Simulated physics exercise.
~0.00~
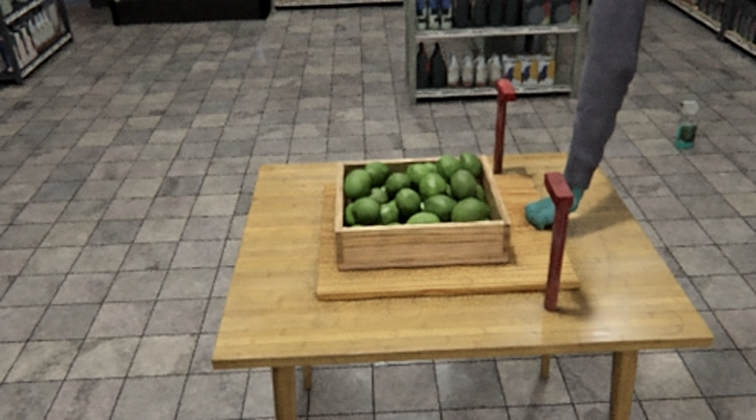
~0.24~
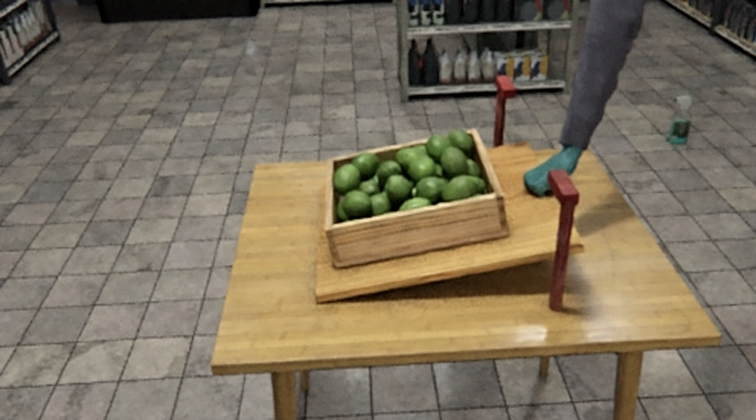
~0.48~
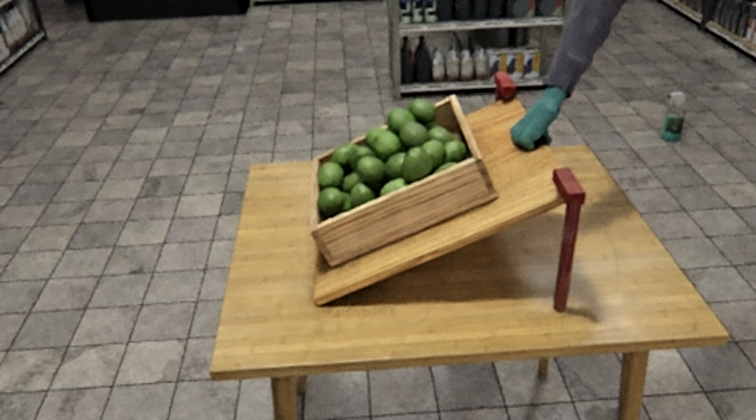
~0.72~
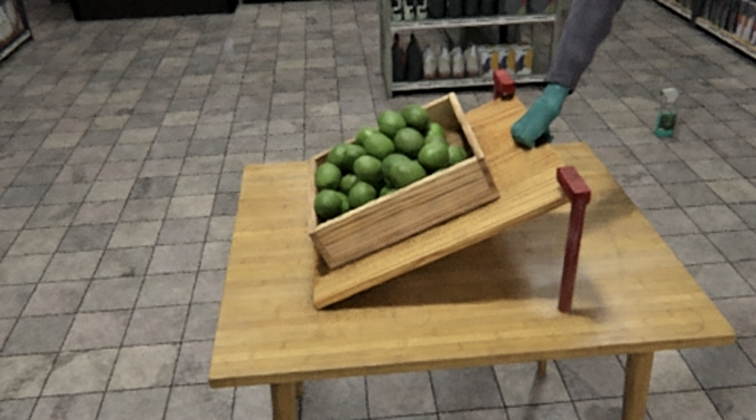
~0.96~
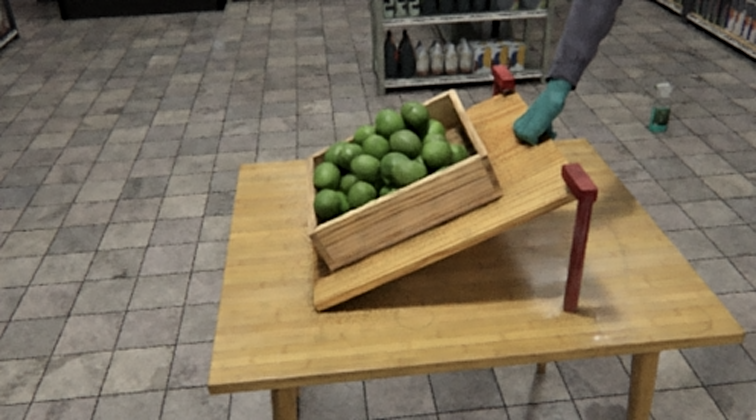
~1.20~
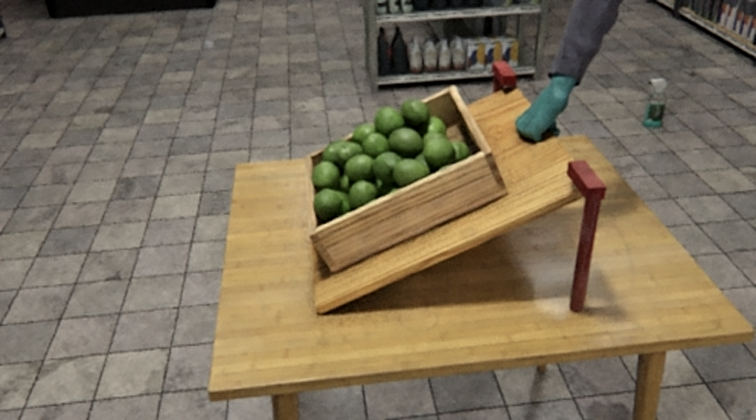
At first, a wooden basket full of green limes sits on a board lying flat on a wooden table, with two red stops standing at the right and a gloved hand at the board's far right corner. The hand then lifts the board's right side, and the basket begins to tip with it toward the left. The tilt grows steeper until the board comes up to the stops, and the limes stay piled inside. After that, the hand stays on the raised board and the slope holds still. In the end, the basket rests tilted, with no limes spilled.
